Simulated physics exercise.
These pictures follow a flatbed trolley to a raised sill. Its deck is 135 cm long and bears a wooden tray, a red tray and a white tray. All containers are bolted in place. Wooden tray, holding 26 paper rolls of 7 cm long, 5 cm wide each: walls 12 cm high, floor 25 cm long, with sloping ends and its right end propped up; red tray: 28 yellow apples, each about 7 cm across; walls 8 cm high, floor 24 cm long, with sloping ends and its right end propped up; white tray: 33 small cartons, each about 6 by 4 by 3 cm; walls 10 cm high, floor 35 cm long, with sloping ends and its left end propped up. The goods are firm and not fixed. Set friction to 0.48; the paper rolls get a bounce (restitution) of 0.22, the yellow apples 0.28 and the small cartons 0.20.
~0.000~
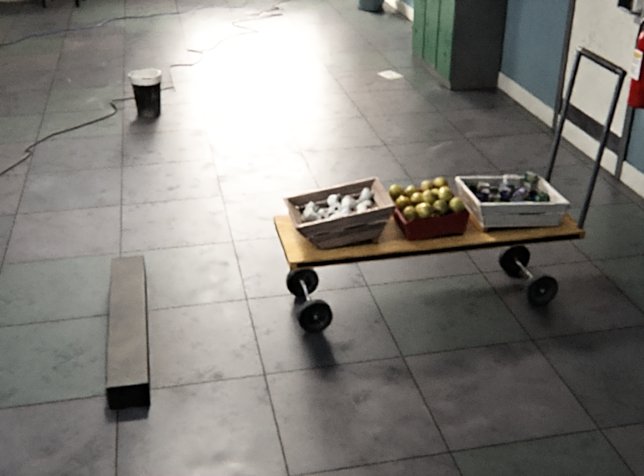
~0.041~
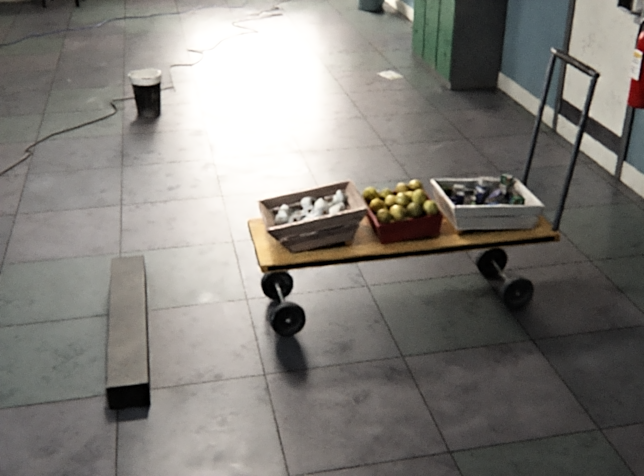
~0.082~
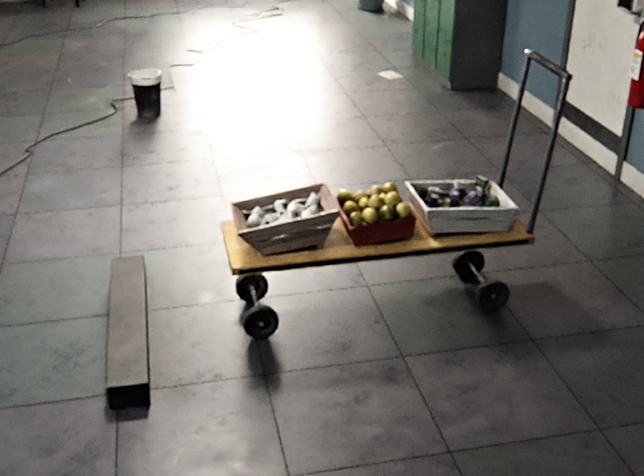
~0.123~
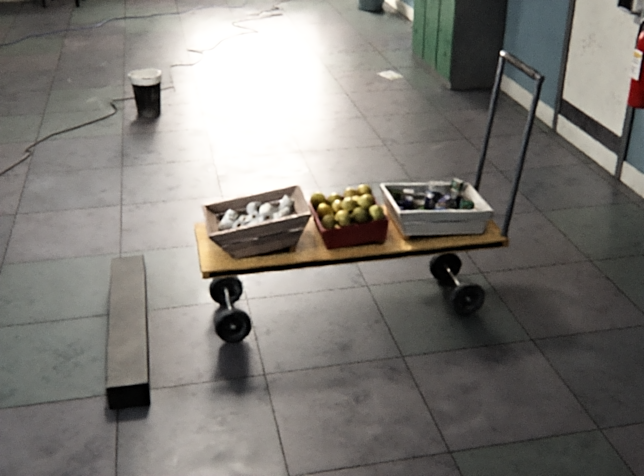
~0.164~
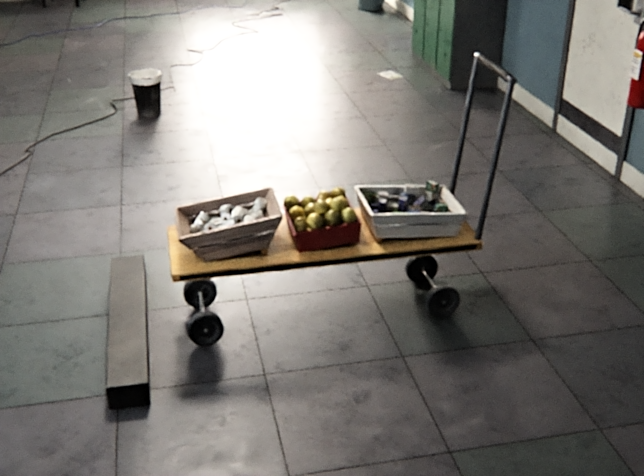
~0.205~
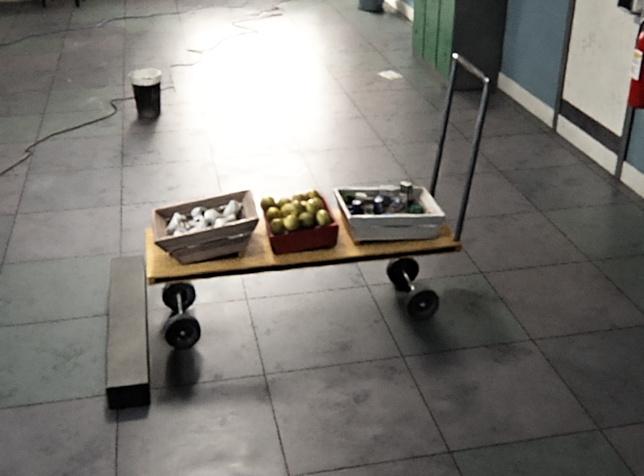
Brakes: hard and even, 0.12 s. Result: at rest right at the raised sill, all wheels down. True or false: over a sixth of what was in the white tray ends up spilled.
False.
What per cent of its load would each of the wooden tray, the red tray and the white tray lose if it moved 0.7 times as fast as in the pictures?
Then the wooden tray sheds 0 per cent, the red tray 30 per cent, and the white tray 0 per cent.
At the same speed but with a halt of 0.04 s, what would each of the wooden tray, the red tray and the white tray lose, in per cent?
Result - wooden tray: 20 percent, red tray: 40 percent, white tray: 10 percent.
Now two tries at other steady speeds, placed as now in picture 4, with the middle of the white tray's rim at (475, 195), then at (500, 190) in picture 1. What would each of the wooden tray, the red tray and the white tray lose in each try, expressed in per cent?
For the wooden tray it's 0 % and then 0 %, for the red tray 10 % and then 30 %, and for the white tray 0 % and then 0 %.
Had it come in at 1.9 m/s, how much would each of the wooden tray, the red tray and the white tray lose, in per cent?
Wooden tray 0 %, red tray 30 %, white tray 0 %.
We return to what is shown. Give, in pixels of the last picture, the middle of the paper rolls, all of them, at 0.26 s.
At about (176, 229) in pixels.
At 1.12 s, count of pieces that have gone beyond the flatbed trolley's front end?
About 8.
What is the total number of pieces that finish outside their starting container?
Some 18 altogether.
After 0.26 s, 0 of 26 out of the wooden tray, 1 of 28 out of the red tray and 0 of 33 out of the white tray.
After 0.38 s, 1 of 26 out of the wooden tray, 6 of 28 out of the red tray and 1 of 33 out of the white tray.
After 0.61 s, 7 of 26 out of the wooden tray, 10 of 28 out of the red tray and 1 of 33 out of the white tray.
When it is over (at 1.12 s), 7 of 26 out of the wooden tray, 10 of 28 out of the red tray and 1 of 33 out of the white tray. Asked share, 1 of 33, 3 per cent.
